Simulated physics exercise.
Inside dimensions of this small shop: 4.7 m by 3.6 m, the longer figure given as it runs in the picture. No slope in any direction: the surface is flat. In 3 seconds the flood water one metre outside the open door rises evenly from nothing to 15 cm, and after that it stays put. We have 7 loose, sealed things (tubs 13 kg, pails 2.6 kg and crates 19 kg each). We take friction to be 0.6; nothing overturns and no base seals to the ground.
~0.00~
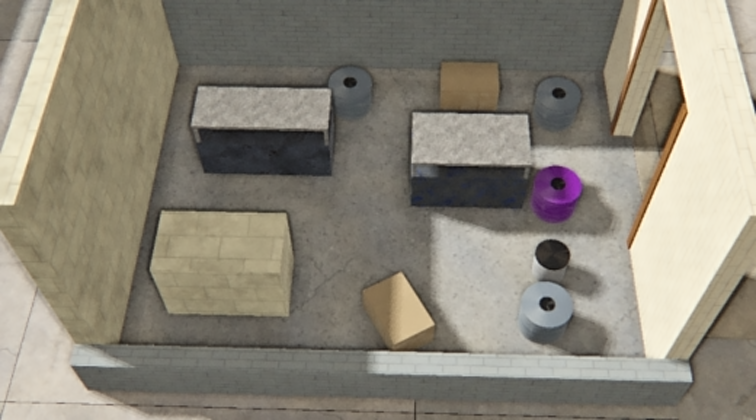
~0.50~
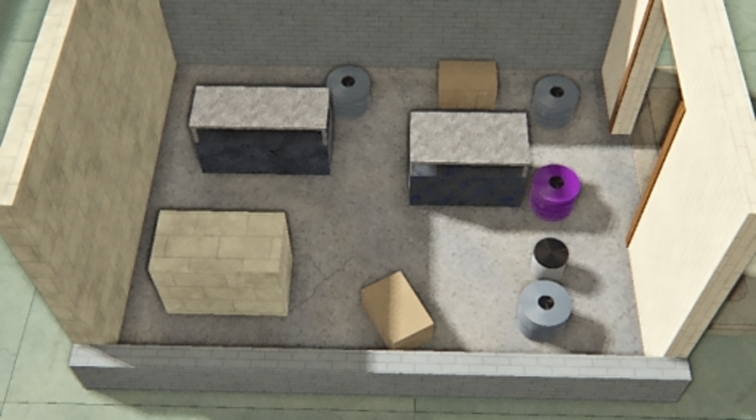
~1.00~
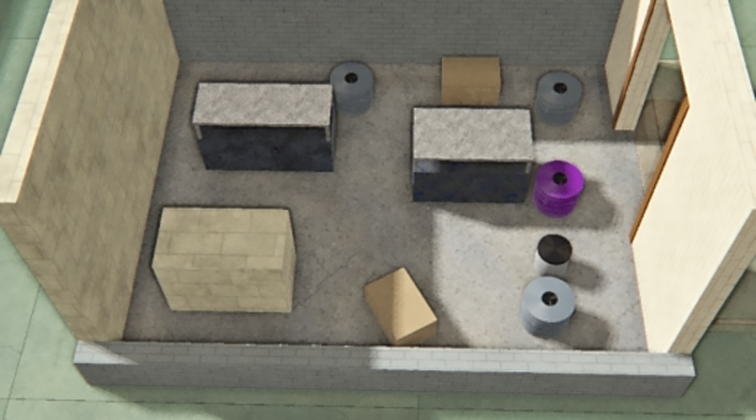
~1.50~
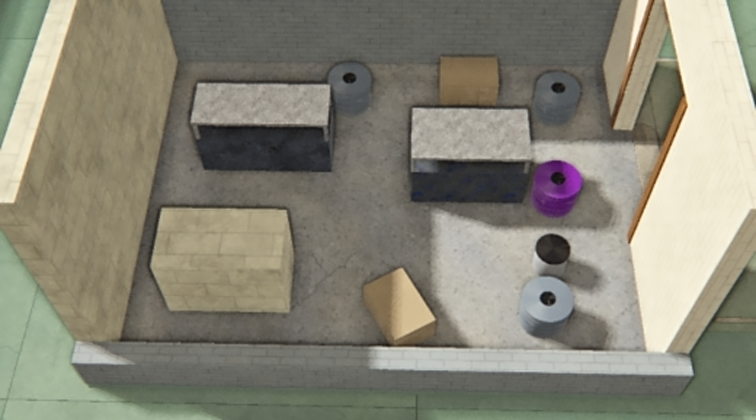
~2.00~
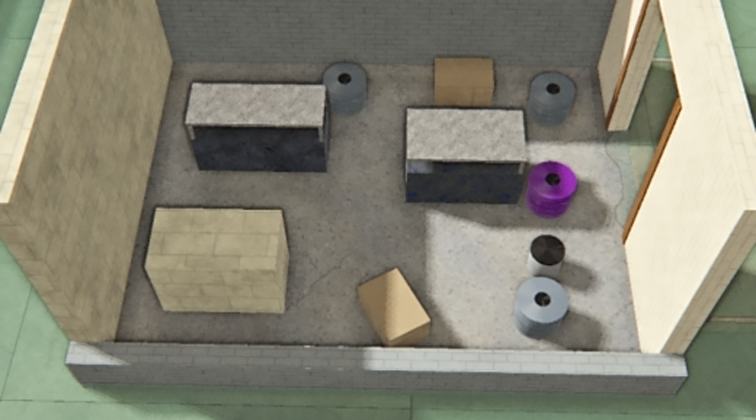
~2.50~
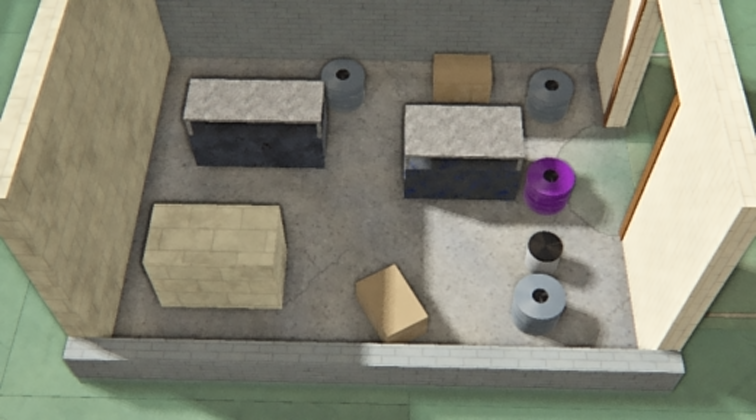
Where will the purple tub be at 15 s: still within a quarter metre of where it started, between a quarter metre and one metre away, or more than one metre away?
Final distance: Above a metre.
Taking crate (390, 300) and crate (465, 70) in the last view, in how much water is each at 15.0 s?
Some 9 cm at the first, some 11 cm at the second.
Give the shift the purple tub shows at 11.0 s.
About 120 cm by then.
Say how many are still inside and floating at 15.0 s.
7.
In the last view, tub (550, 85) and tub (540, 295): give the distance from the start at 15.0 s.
First 120 cm, then 80 cm.
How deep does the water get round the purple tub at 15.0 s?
9 cm or so.
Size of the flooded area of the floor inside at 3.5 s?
Some 1.5 m2.
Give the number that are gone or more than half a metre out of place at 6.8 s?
By then 2.
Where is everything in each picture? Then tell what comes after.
The purple tub at (558, 184), on the bottom; water covers 0.0 m2; 0 of 7 have shifted, in the first frame.
The purple tub at (556, 183) rests on the ground; water covers 0.0 m2; 0 of 7 have shifted, in the second frame.
The purple tub at (560, 179), on the bottom; 0.0 m2 under water; 0 of 7 have shifted, in the third frame.
The purple tub at (558, 179) rests on the ground; 0.0 m2 under water; 0 of 7 have shifted, in the fourth frame.
The purple tub at (553, 180) rests on the ground; water covers 0.0 m2; 0 of 7 have shifted, in the fifth frame.
The purple tub at (551, 176) rests on the ground; 0.5 m2 under water; 0 of 7 have shifted, in the sixth frame.
After 3.5 s the purple tub is near (547, 177), 0.0 m from its start, aground; 0 afloat.
After 6.8 s the purple tub is near (496, 235), 0.9 m from its start, aground; 1 afloat.
After 11.0 s the purple tub is near (462, 255), 1.2 m from its start, aground; 3 afloat.
After 15.0 s the purple tub is near (384, 272), 1.9 m from its start, afloat; 7 afloat.
